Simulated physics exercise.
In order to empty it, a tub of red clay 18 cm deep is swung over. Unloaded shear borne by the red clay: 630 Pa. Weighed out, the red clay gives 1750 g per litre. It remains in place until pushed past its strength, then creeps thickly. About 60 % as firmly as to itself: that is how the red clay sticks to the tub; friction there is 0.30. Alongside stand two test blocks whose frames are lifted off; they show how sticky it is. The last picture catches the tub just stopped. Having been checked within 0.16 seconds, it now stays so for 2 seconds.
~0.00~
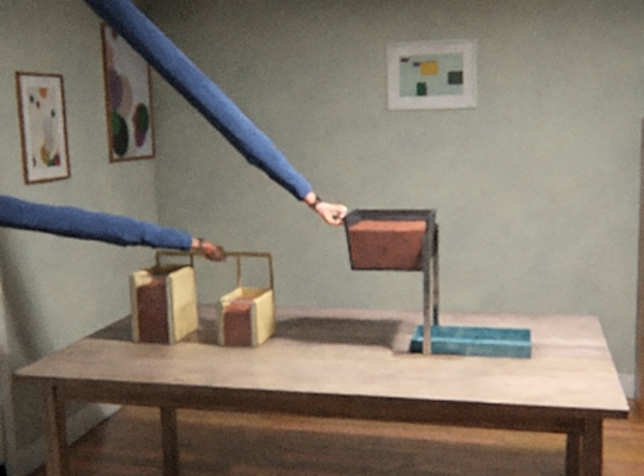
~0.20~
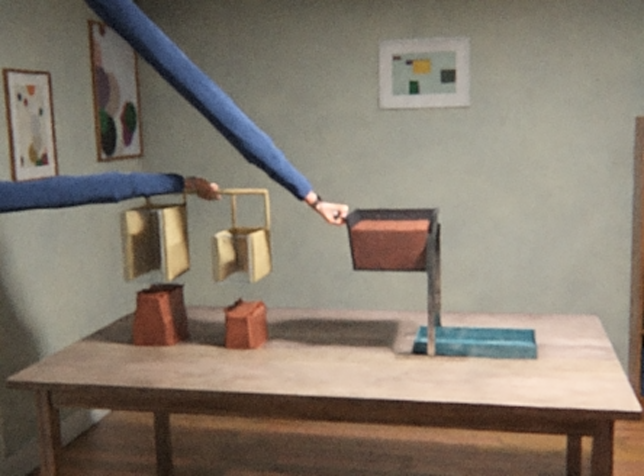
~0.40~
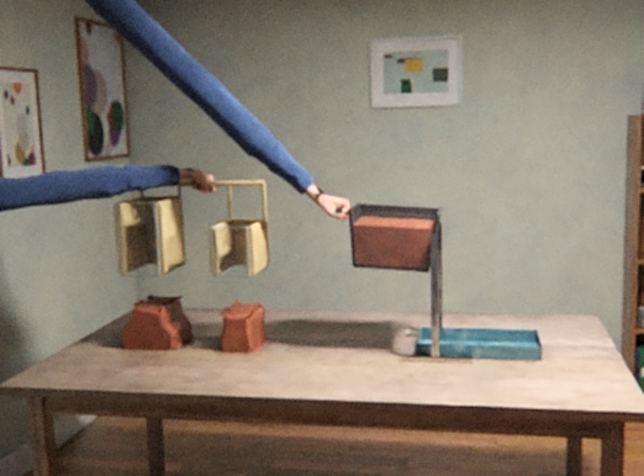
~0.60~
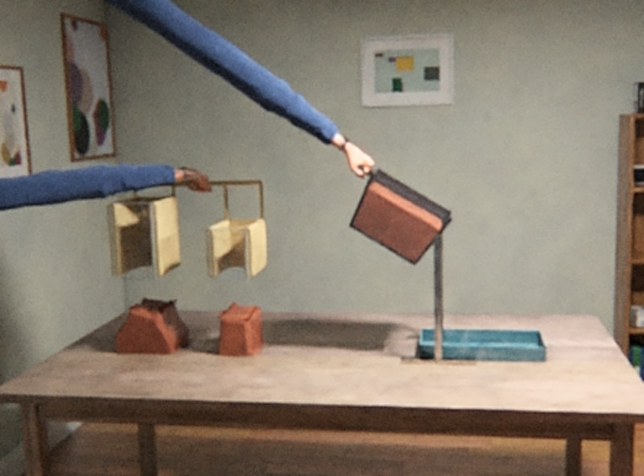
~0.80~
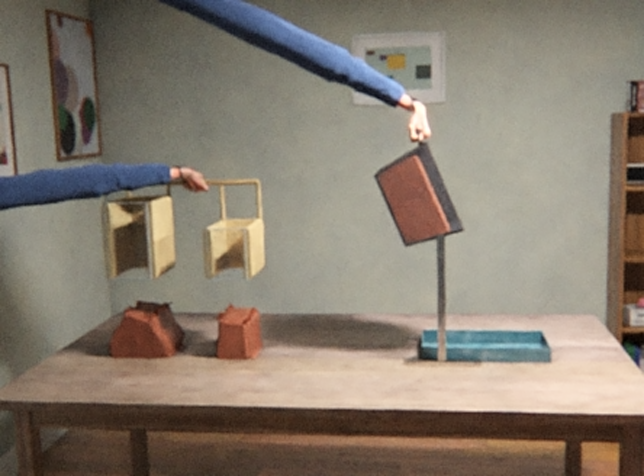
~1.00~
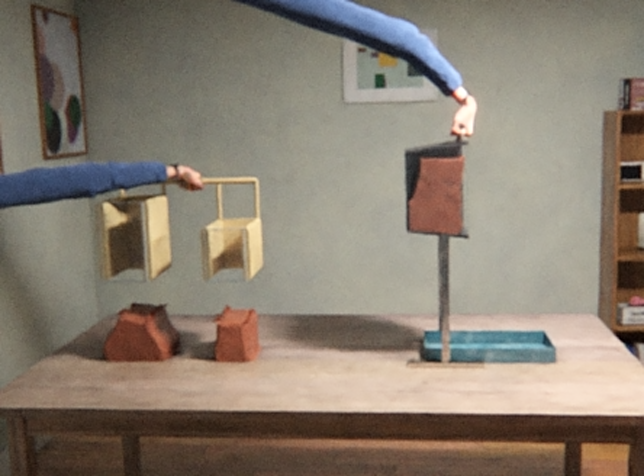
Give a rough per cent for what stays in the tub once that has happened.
Roughly 37 per cent stays in the tub.
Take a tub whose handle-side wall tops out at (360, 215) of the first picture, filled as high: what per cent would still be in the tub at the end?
In that case some 40 per cent.
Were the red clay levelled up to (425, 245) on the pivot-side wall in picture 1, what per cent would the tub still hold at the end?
Around 60 per cent.
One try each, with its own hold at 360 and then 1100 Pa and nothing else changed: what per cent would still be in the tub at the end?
35 %, then 45 %.
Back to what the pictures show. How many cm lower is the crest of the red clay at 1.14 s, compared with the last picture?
I reckon it's close to 6 cm.
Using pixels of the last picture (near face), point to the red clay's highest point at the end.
(431, 199).
After 1.14 s, the tub is at 89 degrees and holds 77 %.
After 1.31 s, the tub is at 89 degrees and holds 45 %.
After 1.48 s, the tub is at 89 degrees and holds 42 %.
After 1.65 s, the tub is at 89 degrees and holds 41 %.
After 3.00 s, at the end, the tub is at 89 degrees and holds 37 %.
